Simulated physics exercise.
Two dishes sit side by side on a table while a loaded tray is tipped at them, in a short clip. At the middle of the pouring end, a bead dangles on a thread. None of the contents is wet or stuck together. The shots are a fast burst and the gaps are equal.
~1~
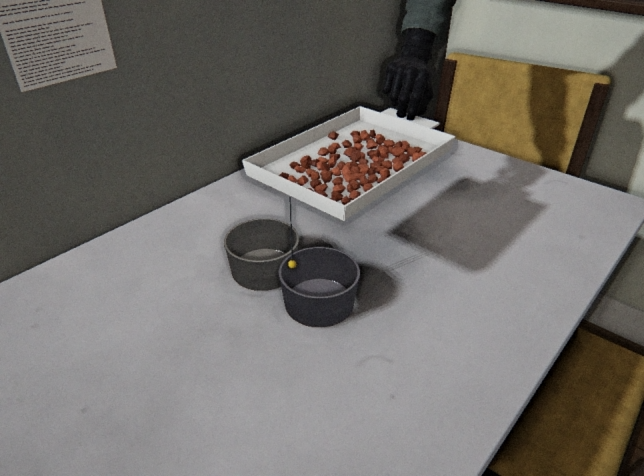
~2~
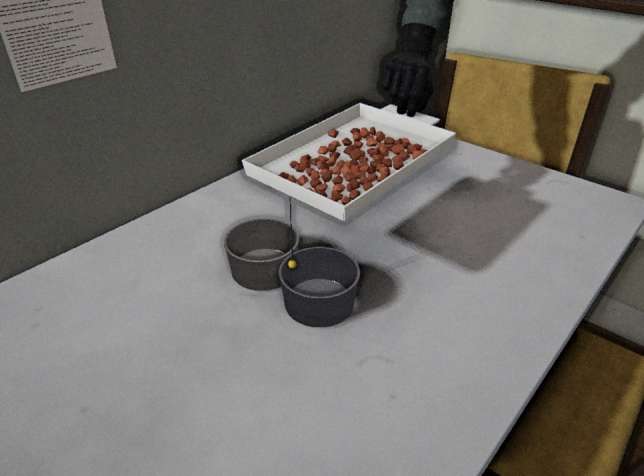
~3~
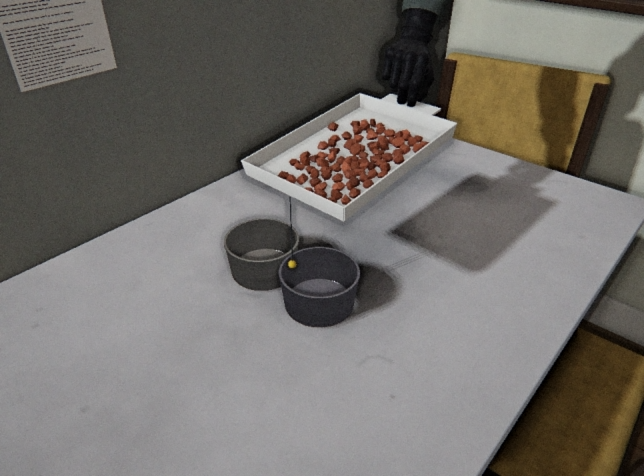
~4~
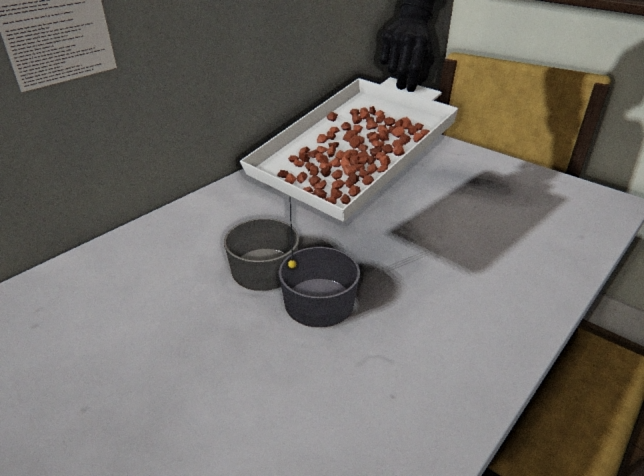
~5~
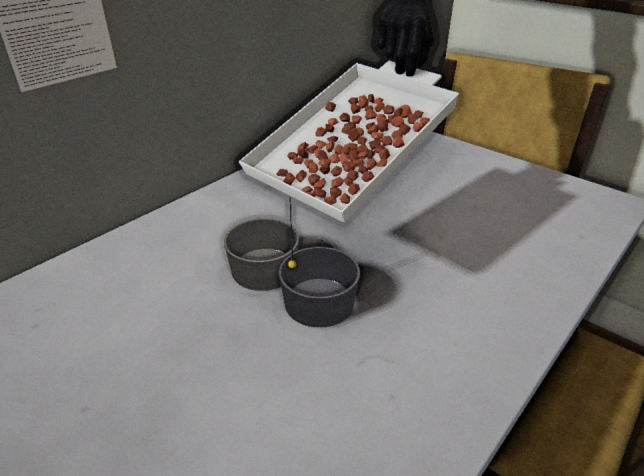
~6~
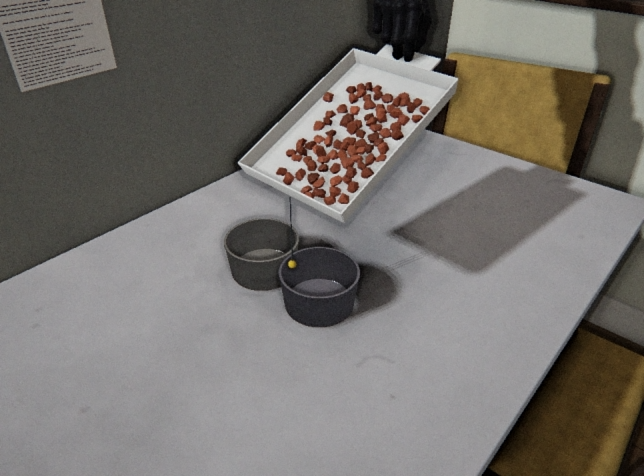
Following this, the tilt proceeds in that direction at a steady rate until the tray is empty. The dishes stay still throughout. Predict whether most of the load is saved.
Catch is a minority.
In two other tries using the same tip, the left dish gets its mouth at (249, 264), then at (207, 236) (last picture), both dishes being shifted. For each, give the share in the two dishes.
Trial 1 near 60 percent, trial 2 near 20 percent.
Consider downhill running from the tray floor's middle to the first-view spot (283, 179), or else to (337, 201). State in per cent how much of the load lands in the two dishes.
Close to 20 percent first and close to 10 percent second.
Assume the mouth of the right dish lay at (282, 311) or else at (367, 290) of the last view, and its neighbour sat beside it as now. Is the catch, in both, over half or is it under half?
Try 1: The greater share; try 2: A lesser share.
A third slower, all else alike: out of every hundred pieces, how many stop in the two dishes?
I'd put it near 0 per cent.
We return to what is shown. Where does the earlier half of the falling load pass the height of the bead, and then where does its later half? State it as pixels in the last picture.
I'd say around (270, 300) at first, then around (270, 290).
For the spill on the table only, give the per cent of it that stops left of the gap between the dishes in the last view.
About 70 percent of the spill.
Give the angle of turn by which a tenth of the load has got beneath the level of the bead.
Angle reached: About 85°.
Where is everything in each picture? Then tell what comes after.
The first picture shows corners of the pouring end at (246, 160) and (344, 204), level; middle of the load at (353, 165), bits of crushed brick; left dish at (236, 268); right dish at (293, 304); bead on its thread at (292, 264).
The second picture shows corners of the pouring end at (246, 160) and (344, 205), level; middle of the load at (353, 164).
The third picture shows corners of the pouring end at (245, 160) and (343, 206), tipped barely, level across its low end; middle of the load at (353, 159).
The fourth picture shows corners of the pouring end at (244, 161) and (342, 207), tipped a little, level across its low end; middle of the load at (352, 153).
The fifth picture shows corners of the pouring end at (242, 161) and (341, 209), tipped clearly, level across its low end; middle of the load at (351, 147).
The sixth picture shows corners of the pouring end at (241, 162) and (341, 211), tipped clearly, level across its low end; middle of the load at (350, 141); left dish at (236, 268); right dish at (293, 304).
Soon after the last picture, tray tipped steeply; all on the tray.
A little later, tray tipped past a quarter turn; about a third on the tray; about a third outside both; about a quarter in the air.
Later still, tray tipped past a quarter turn; all outside both.
At rest, tray tipped past a quarter turn; a stray few in the right dish; none in the left dish; nearly all outside both.
